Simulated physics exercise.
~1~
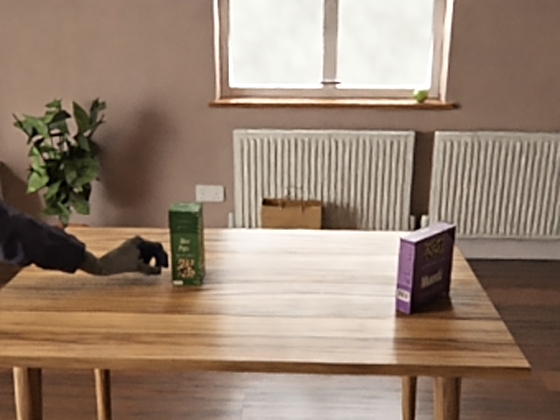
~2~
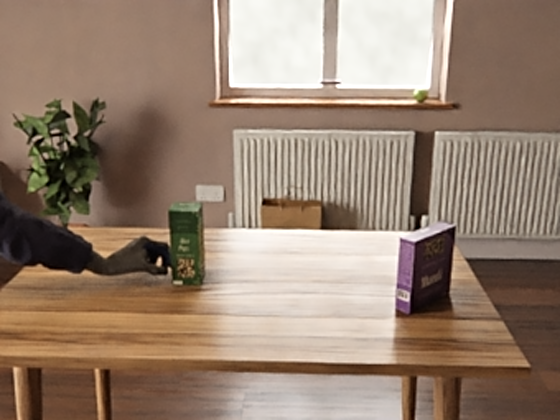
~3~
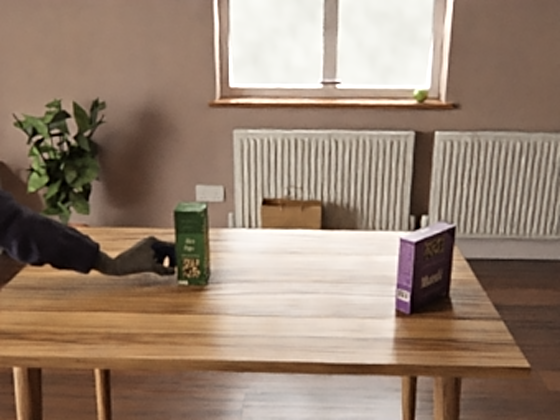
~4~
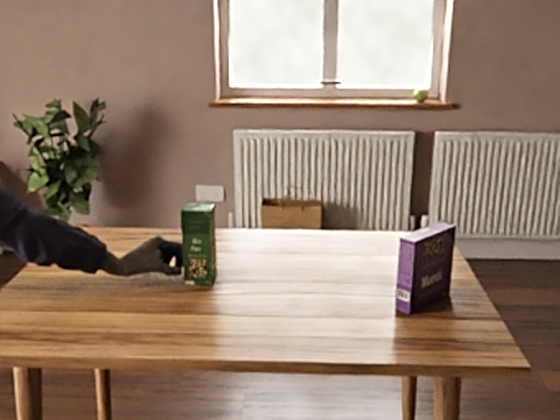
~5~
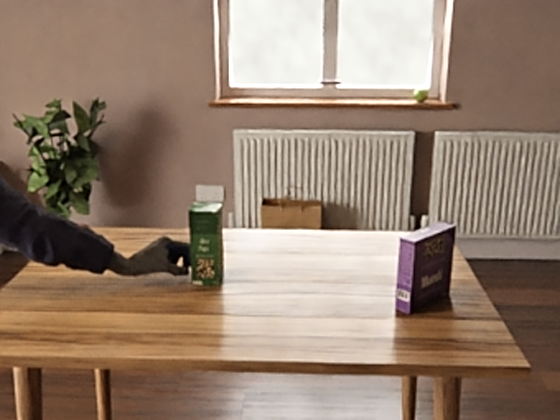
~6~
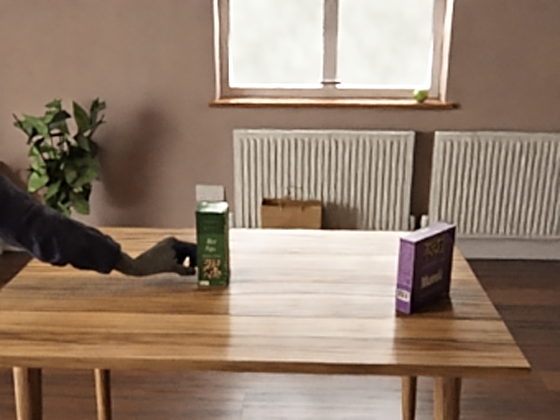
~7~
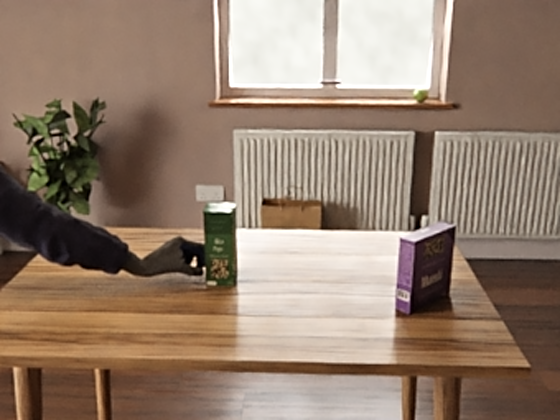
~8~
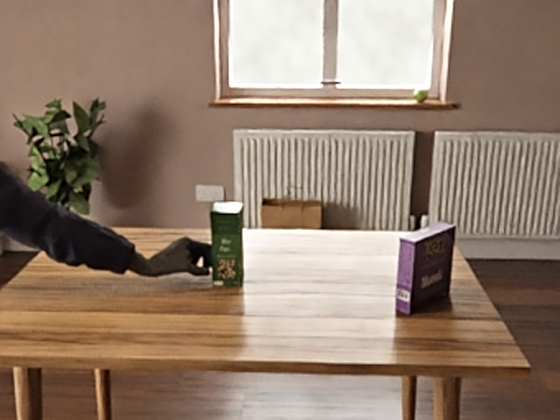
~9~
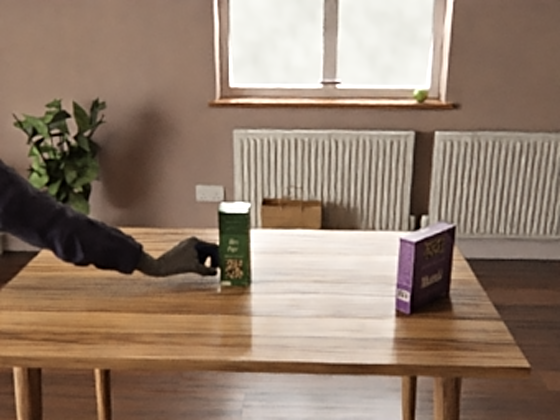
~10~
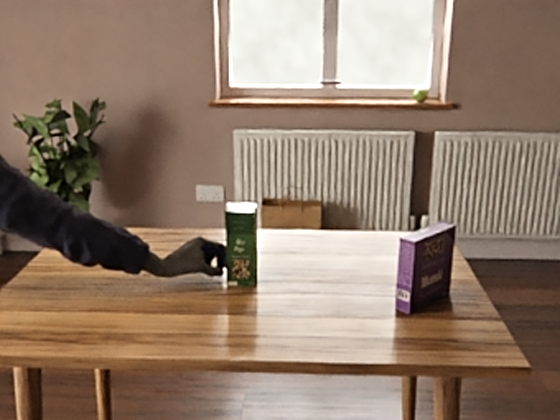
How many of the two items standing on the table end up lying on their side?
None of them do. Both the green carton and the purple packet are still standing upright at the end.
In a room with a window, two white radiators and a leafy plant, a green carton and a purple packet stand apart on a wooden table. A hand in a dark sleeve reaches in from the left, its fingers close to the green carton. The fingers come up against the carton and begin to push it slowly to the right. The carton slides along the tabletop little by little, staying upright, while the arm stretches further in behind it. It ends still standing, a short way right of where it began, with the purple packet unmoved.
